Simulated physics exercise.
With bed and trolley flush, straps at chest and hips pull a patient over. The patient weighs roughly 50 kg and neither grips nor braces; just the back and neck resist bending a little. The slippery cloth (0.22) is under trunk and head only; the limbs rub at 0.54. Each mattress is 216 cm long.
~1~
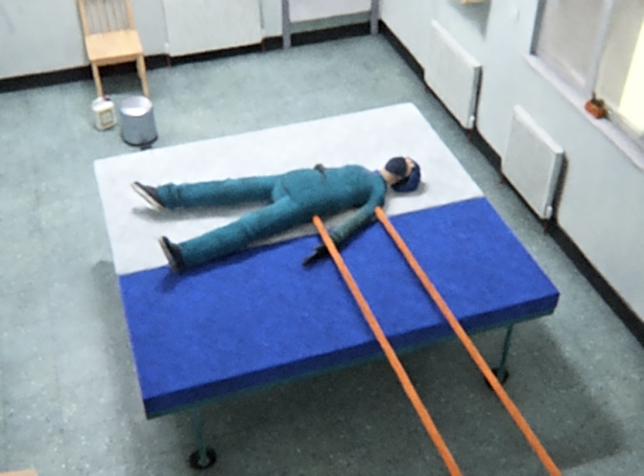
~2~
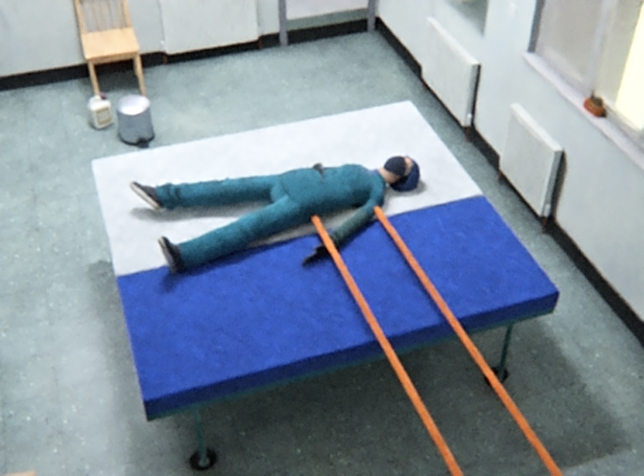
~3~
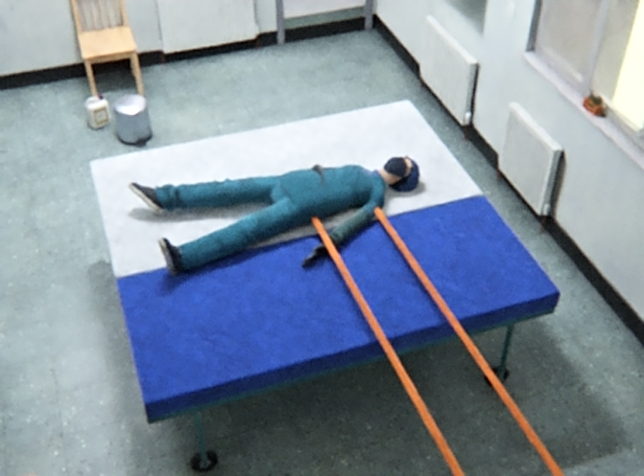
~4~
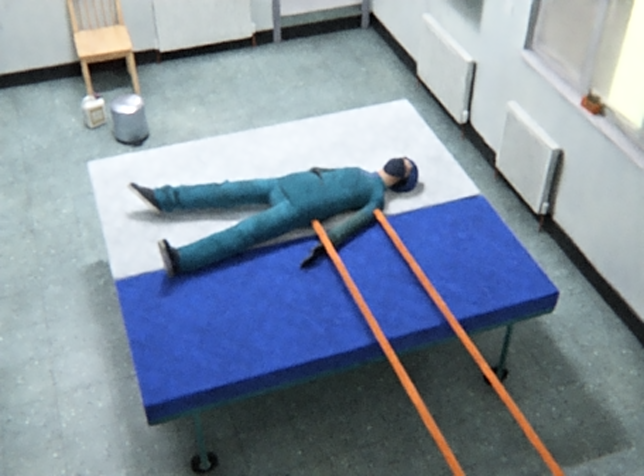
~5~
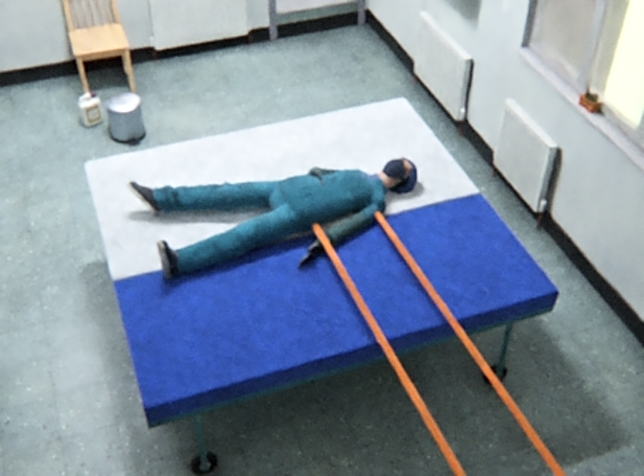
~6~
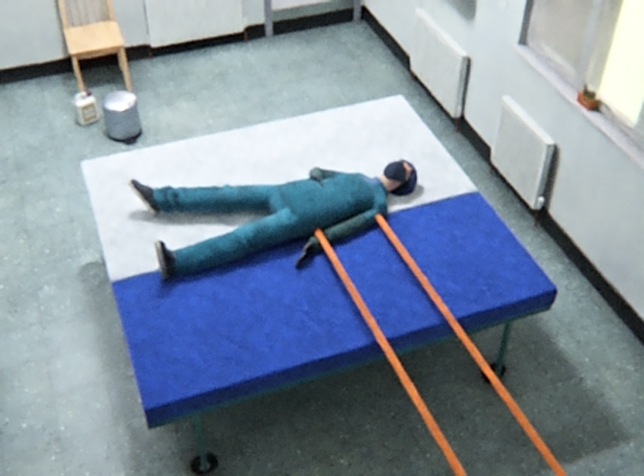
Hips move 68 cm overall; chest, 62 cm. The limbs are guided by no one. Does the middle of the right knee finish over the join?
Yes.
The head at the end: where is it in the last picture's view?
I'd put it close to (438, 231) in the last view.
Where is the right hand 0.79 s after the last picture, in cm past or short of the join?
Past it by some 8 cm.
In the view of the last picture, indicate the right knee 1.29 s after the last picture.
About (266, 242).
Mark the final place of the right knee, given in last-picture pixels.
Somewhere close to (267, 244).
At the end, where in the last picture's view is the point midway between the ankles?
Estimated position: Around (202, 258).
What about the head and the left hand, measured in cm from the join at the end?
Final reading: Head 32 cm past, left hand 64 cm past the join.
Then, 0.29 s after the last picture the right knee is 23 cm short of the join, near (236, 208) in the last picture's view.
Then, 0.79 s after the last picture the right knee is 4 cm short of the join, near (255, 230) in the last picture's view; the left ankle 11 cm past the join.
Then, 1.29 s after the last picture the right knee is 8 cm past the join, near (266, 242) in the last picture's view.
When all is still, head crosses the join; left hand crosses the join; right hand crosses the join; left ankle crosses the join; right ankle stops short of the join; right knee crosses the join.
